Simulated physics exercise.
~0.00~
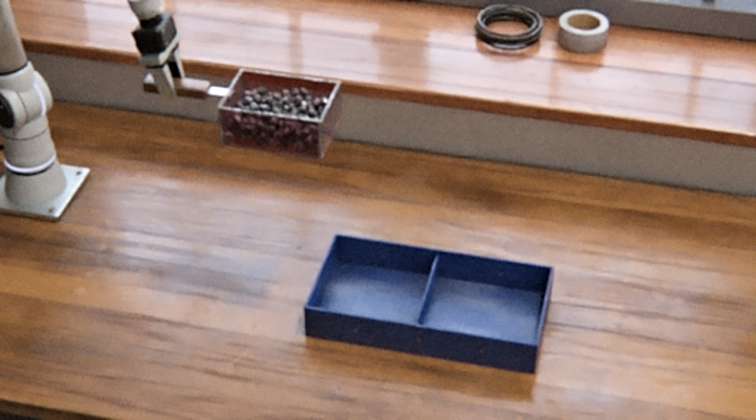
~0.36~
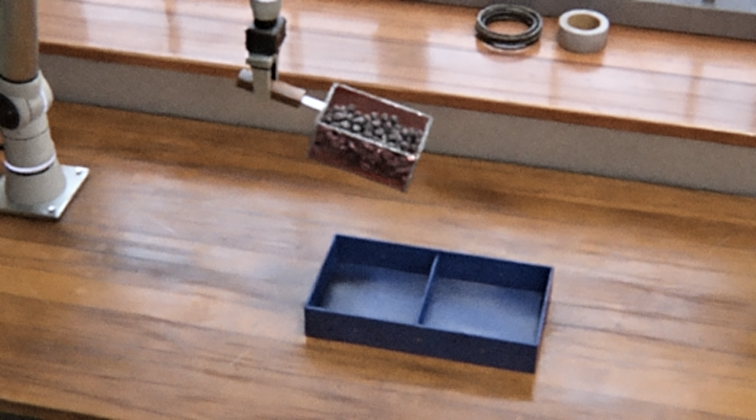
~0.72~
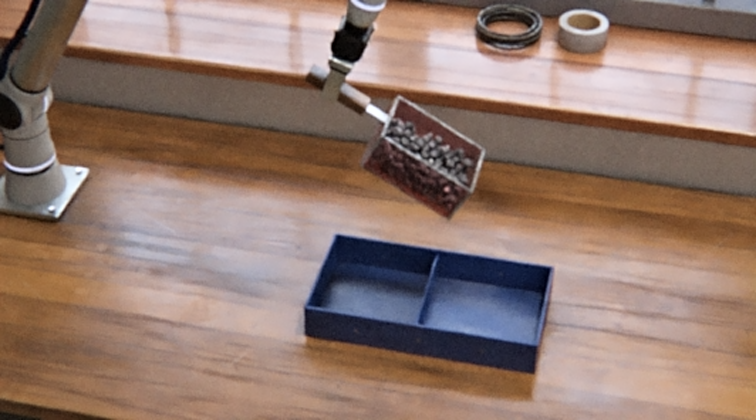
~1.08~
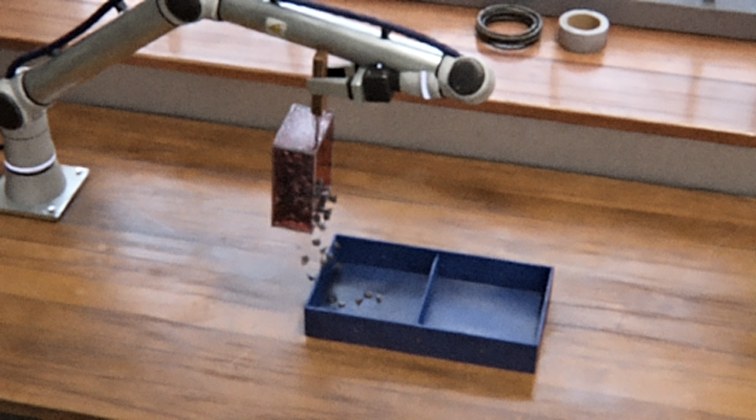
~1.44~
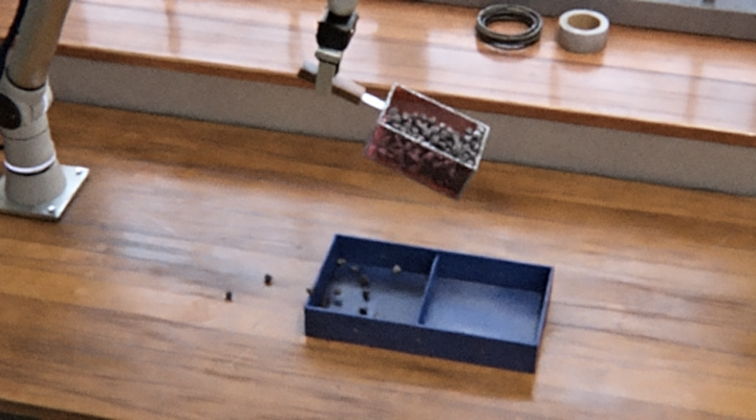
A robotic arm carries a clear box of dark pebbles rightward while tilting it, then swings it back left and tips it steeply, spilling some into the blue tray's left compartment. It moves right again with the box less tilted and mostly full, leaving a couple of pebbles on the table.
